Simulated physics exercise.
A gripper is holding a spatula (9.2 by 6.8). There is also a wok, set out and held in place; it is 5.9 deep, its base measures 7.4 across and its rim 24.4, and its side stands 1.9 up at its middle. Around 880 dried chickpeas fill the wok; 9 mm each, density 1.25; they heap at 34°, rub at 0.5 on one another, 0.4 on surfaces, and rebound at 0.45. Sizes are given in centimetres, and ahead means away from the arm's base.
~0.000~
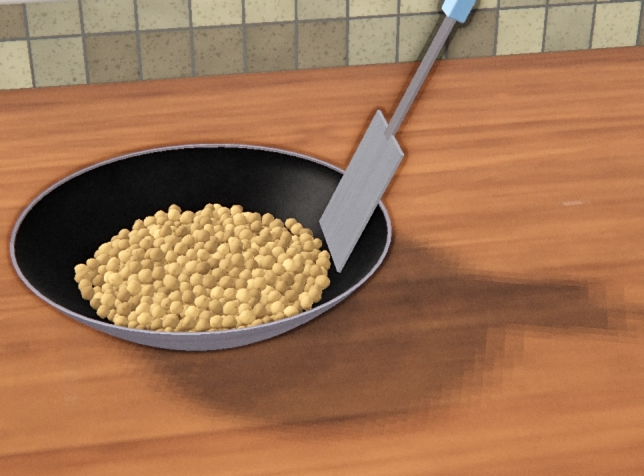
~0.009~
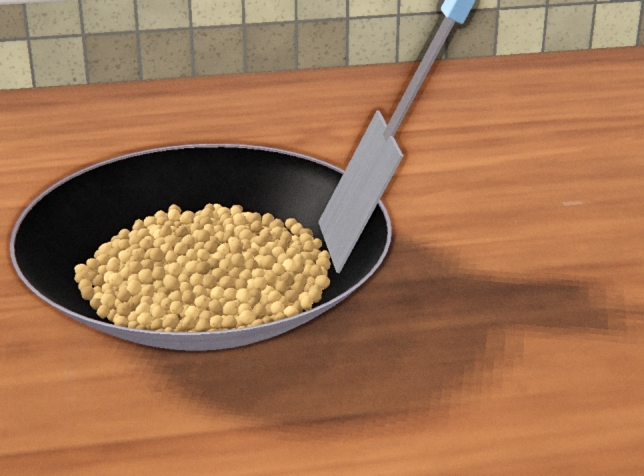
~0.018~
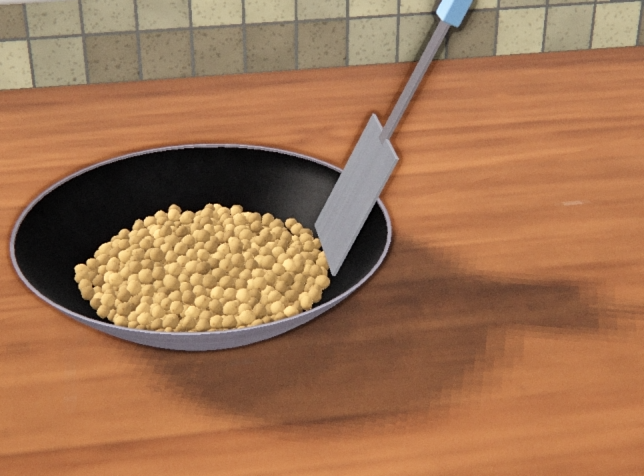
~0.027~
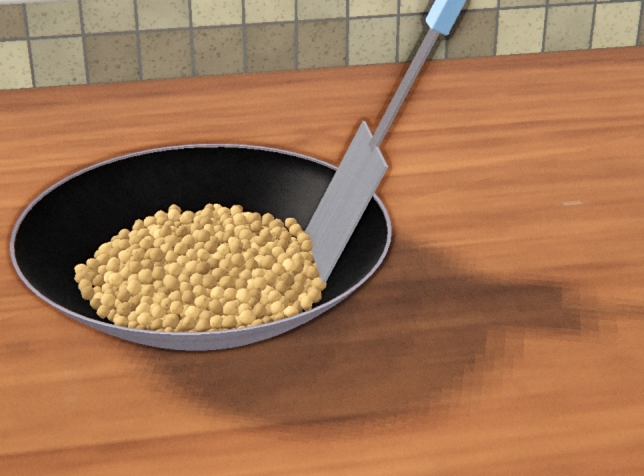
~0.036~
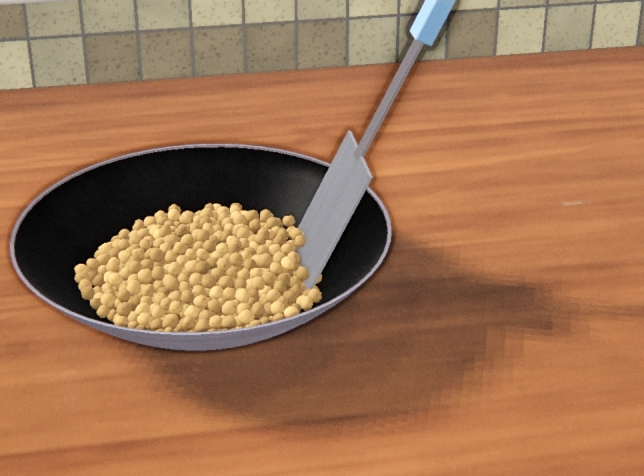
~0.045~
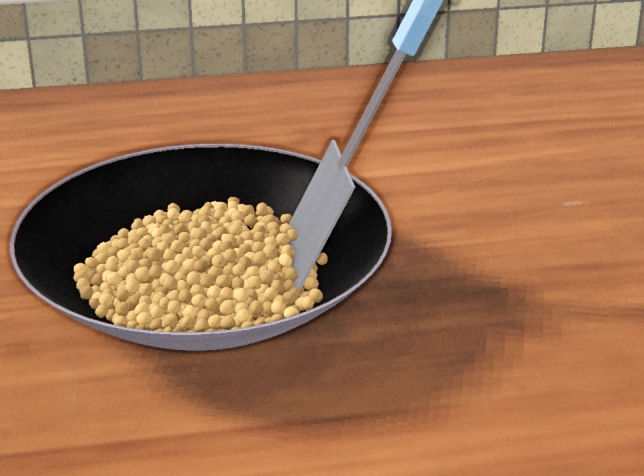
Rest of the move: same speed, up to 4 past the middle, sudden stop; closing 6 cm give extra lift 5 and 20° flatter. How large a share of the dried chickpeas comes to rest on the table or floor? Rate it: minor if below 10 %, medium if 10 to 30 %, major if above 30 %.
Rating: Medium.
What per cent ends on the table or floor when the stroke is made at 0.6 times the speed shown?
The share would be near 5 in a hundred.
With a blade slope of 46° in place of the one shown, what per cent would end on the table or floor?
Near 20 %.
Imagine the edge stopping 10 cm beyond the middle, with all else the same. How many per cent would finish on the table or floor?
Then roughly 50 percent would finish on the table or floor.
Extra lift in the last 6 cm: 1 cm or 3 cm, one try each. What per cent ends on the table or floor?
Some 10 and 20 per cent.
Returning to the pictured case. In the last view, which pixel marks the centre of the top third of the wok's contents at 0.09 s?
It is centred at roughly (181, 249).
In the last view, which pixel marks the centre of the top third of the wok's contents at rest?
It is centred near (99, 262).
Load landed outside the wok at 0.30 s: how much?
5 per cent.
After 0.07 s, sloping 63°, highest piece 6 above the table; 880 in the wok.
After 0.09 s, sloping 57°, highest piece 8 above the table; 880 in the wok.
After 0.30 s, sloping 44°, highest piece 11 above the table; 718 in the wok, 53 on the table or floor, 109 on the blade or in flight.
After 1.35 s, sloping 44°, highest piece 6 above the table; 716 in the wok, 164 on the table or floor.
In the end, 716 in the wok, 164 on the table or floor. That is 19 % on the table or floor.
